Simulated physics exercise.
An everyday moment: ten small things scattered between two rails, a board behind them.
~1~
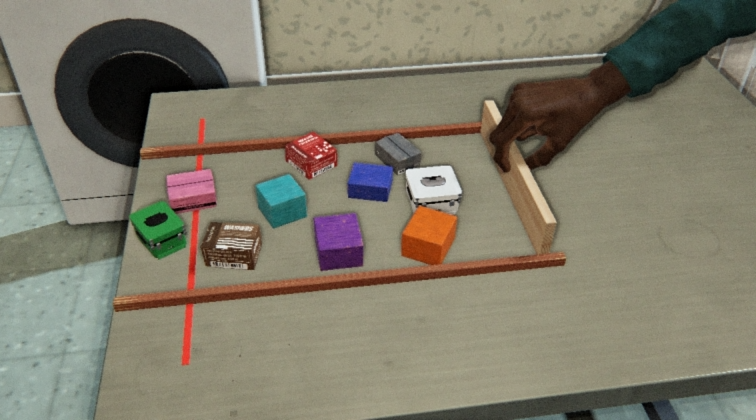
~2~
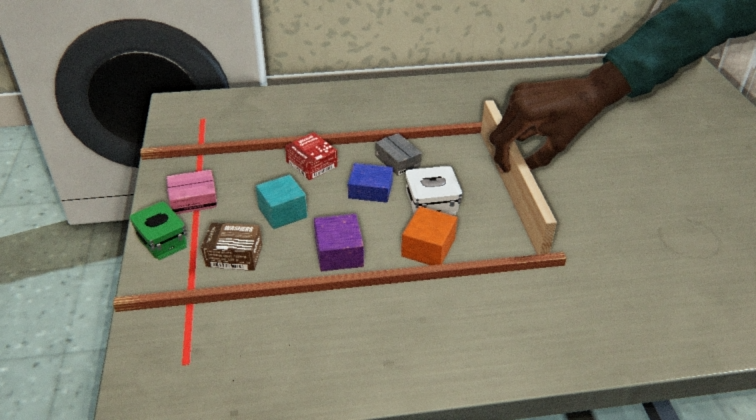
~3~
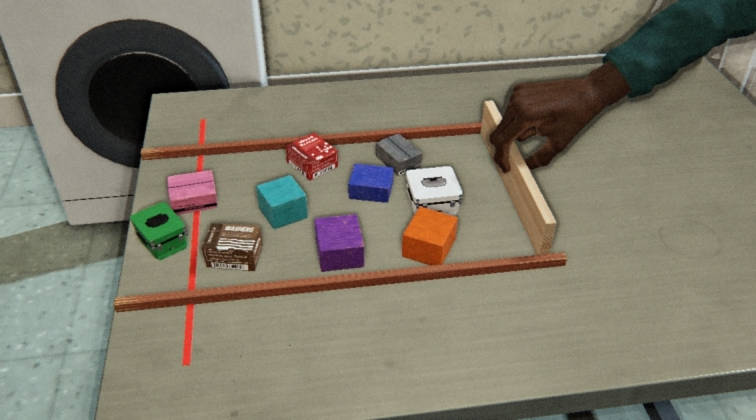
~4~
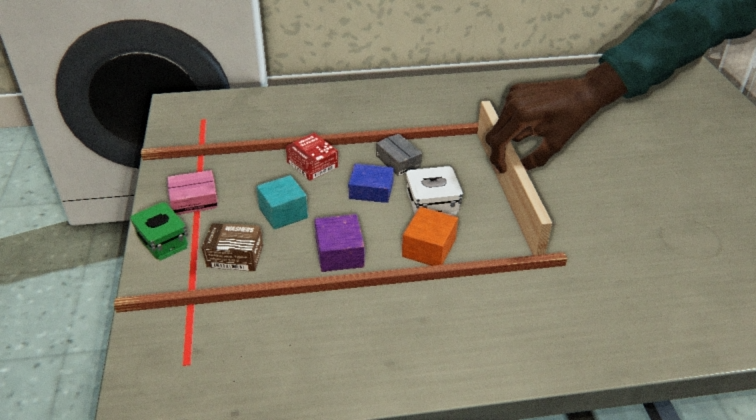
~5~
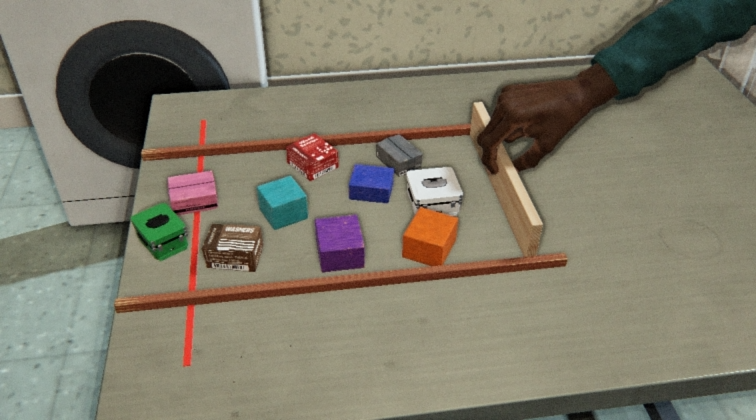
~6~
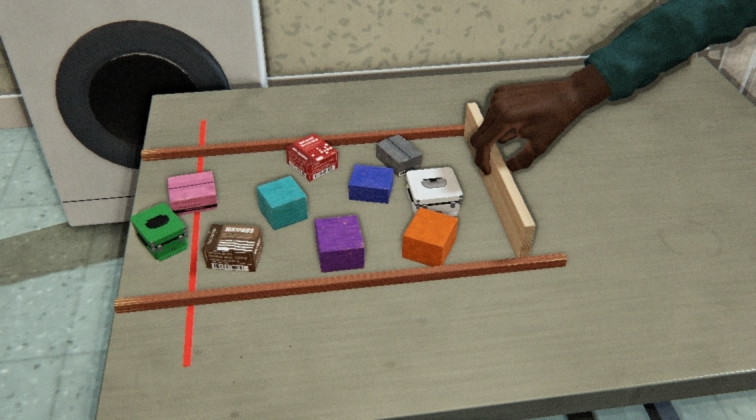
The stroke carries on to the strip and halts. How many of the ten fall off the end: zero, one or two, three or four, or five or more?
As it turns out, the number that fall off is three or four.
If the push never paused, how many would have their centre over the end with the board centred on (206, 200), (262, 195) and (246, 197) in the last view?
Past the end: 3, 0 and 0.
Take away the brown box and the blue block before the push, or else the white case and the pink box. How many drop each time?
The counts: 2 and 1.
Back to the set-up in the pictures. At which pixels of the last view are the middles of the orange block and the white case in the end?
First (169, 271), then (170, 222).
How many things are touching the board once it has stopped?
The number is 3.
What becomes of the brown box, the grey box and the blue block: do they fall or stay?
The brown box goes over, the grey box survives, the blue block survives.
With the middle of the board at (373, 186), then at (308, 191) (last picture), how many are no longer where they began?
6 and 8.
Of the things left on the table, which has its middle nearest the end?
The turquoise block ends nearest.
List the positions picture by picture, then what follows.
Green case (159, 231); pink box (192, 191); brown box (232, 246); board (514, 172); tape (196, 218), in the first picture.
Pink box (192, 192); white case (433, 192), in the second picture.
Brown box (233, 246); orange block (430, 237), in the third picture.
Green case (160, 232); board (510, 173), in the fourth picture.
Pink box (193, 193); grey box (399, 155), in the fifth picture.
Green case (160, 232); pink box (193, 193); brown box (233, 247); board (495, 175); tape (197, 219), in the sixth picture.
Soon after, none off yet; green case at rest near (160, 232); pink box at rest near (193, 193); brown box at rest near (233, 247).
Then, none off yet; green case at rest near (160, 232); pink box at rest near (193, 193); brown box moved about its own width near (190, 260).
By the end, the number that fall off is three or four; fallen, brown box, pink box and green case.
